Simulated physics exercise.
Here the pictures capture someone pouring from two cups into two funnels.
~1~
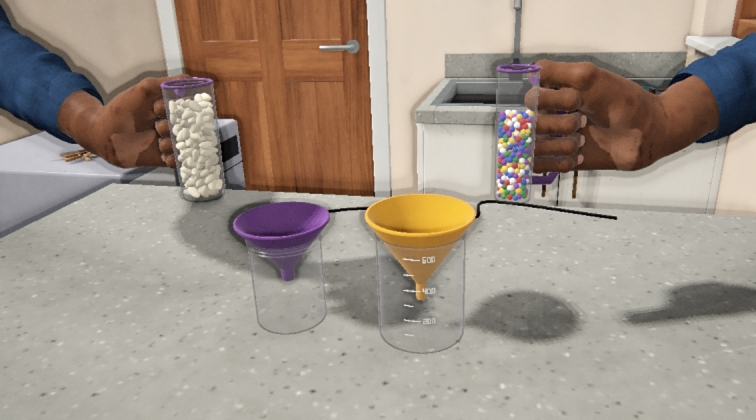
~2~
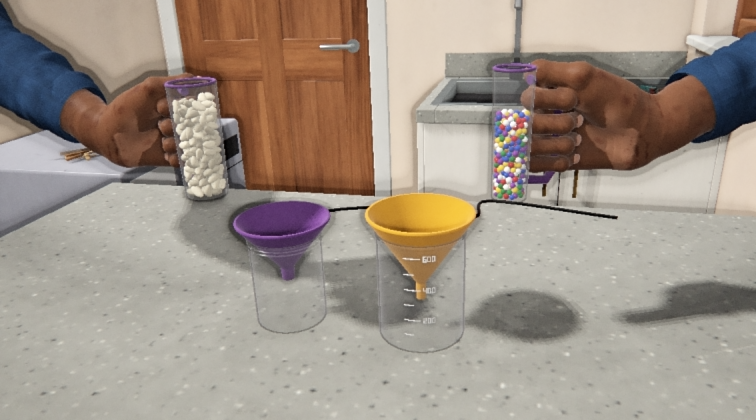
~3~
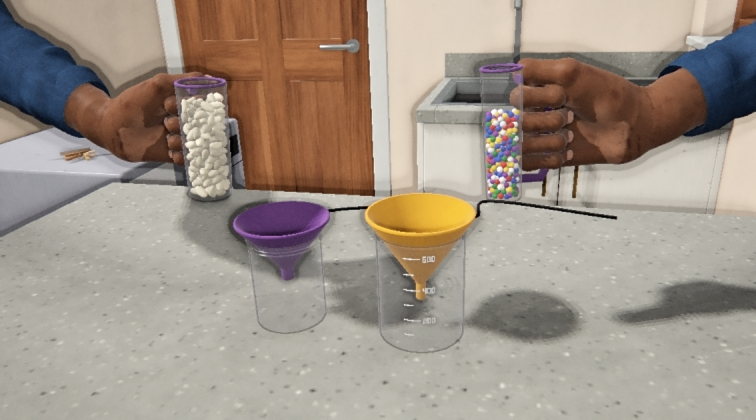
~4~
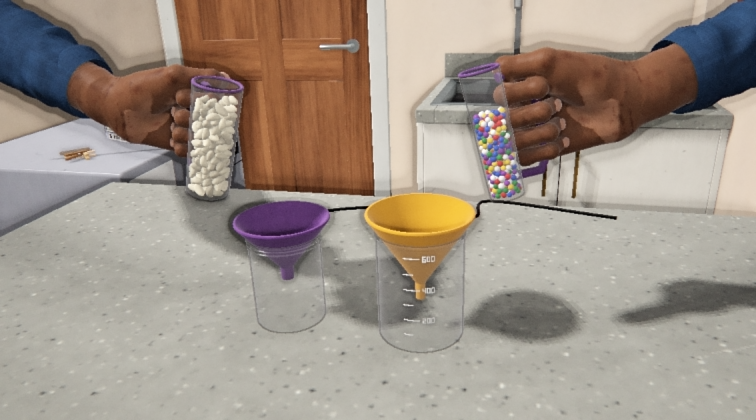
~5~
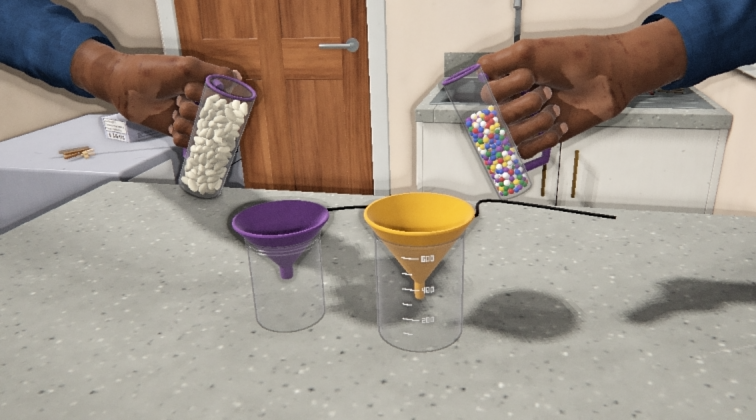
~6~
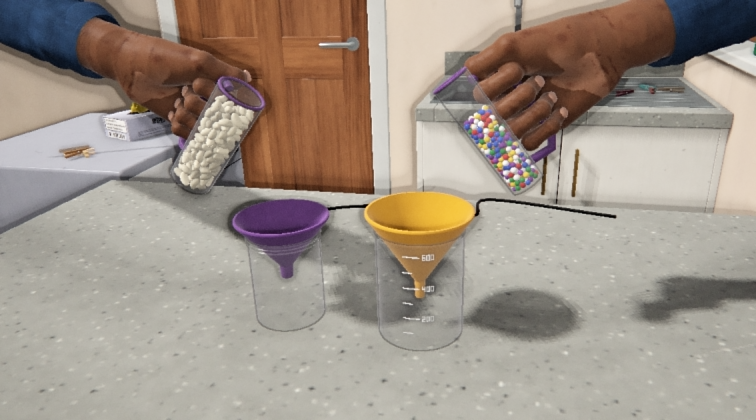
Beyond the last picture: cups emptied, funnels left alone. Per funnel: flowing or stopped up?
In order: Left funnel: Watch it back up. Right funnel: Watch it back up.
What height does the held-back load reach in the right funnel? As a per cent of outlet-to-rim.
Height reading: Around 70 per cent.
Then, 0.55 s after the last picture, left, all still in the cup; right, all still in the cup.
Then, 1.03 s after the last picture, left, nearly all still in the cup, a small part in or over the funnel; right, nearly all still in the cup, a small part in or over the funnel.
Then, 1.44 s after the last picture, left, a small part still in the cup, most in or over the funnel, a stray few down in the jar; right, a small part still in the cup, nearly all in or over the funnel, a stray few down in the jar.
At rest, left, nearly all stuck in the funnel, a stray few down in the jar, a stray few beside the jar; right, nearly all stuck in the funnel, a stray few down in the jar.
